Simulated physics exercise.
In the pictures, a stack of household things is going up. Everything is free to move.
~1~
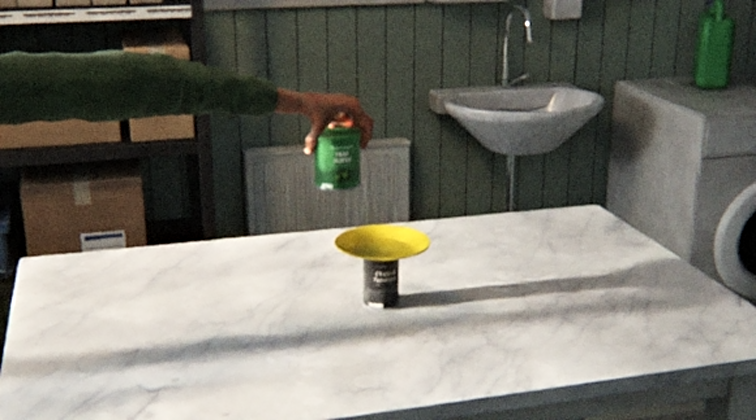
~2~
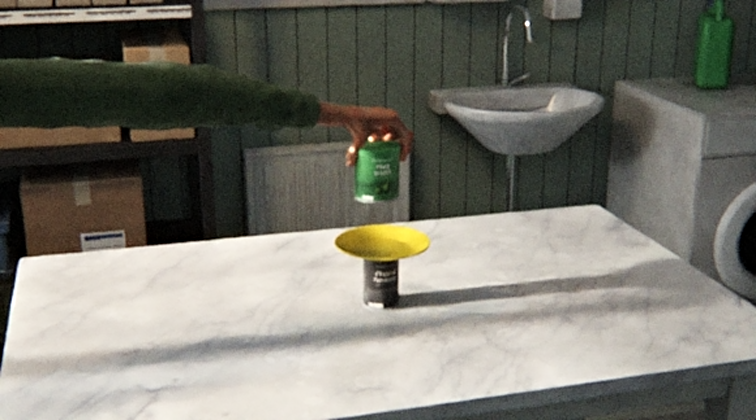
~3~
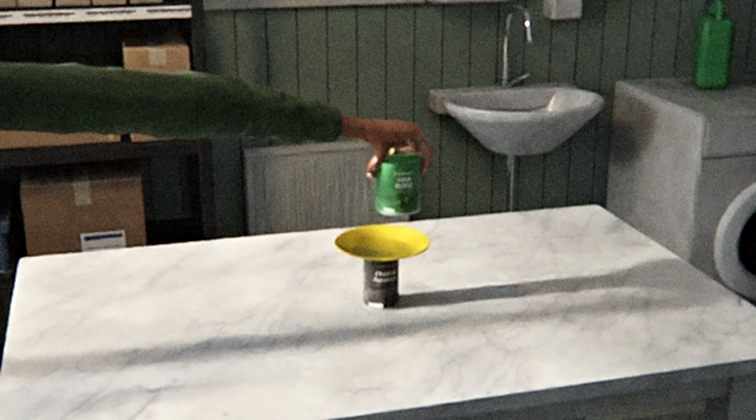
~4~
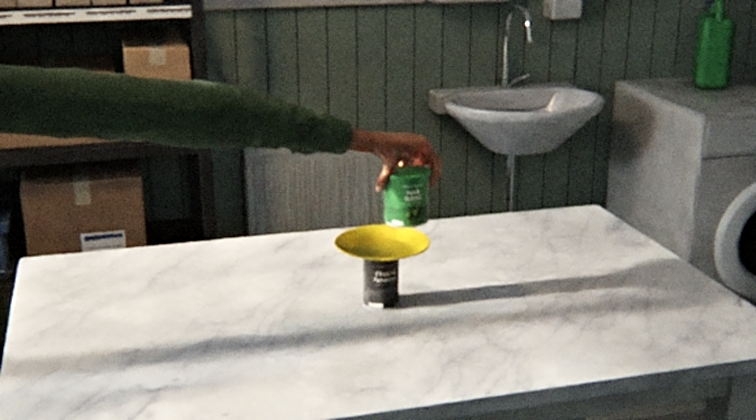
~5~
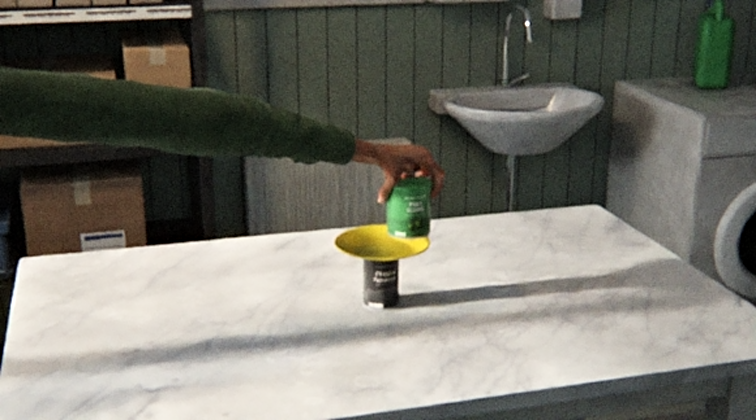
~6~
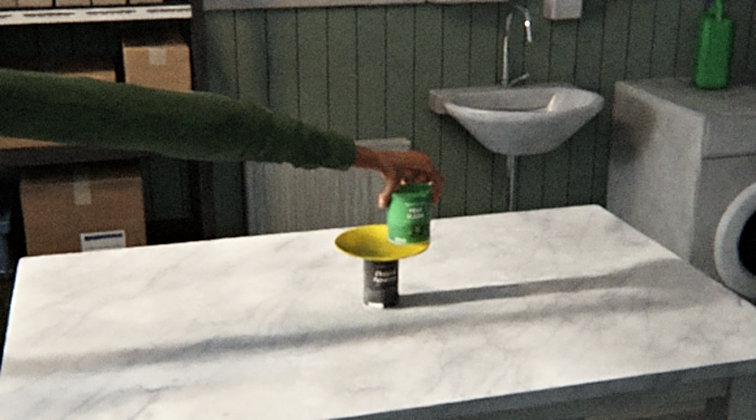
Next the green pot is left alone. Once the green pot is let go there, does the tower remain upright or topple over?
It remains upright.
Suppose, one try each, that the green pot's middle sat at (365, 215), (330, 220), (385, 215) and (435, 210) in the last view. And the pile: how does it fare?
Stays standing; collapses; stays standing; collapses.
Then, 1.00 s after the last picture, nothing has stirred.
Then, 2.10 s after the last picture, green pot resting near (409, 214).
At rest, all 3 in place. Seen from the same camera at the end, green pot near (410, 214). The pile holds.
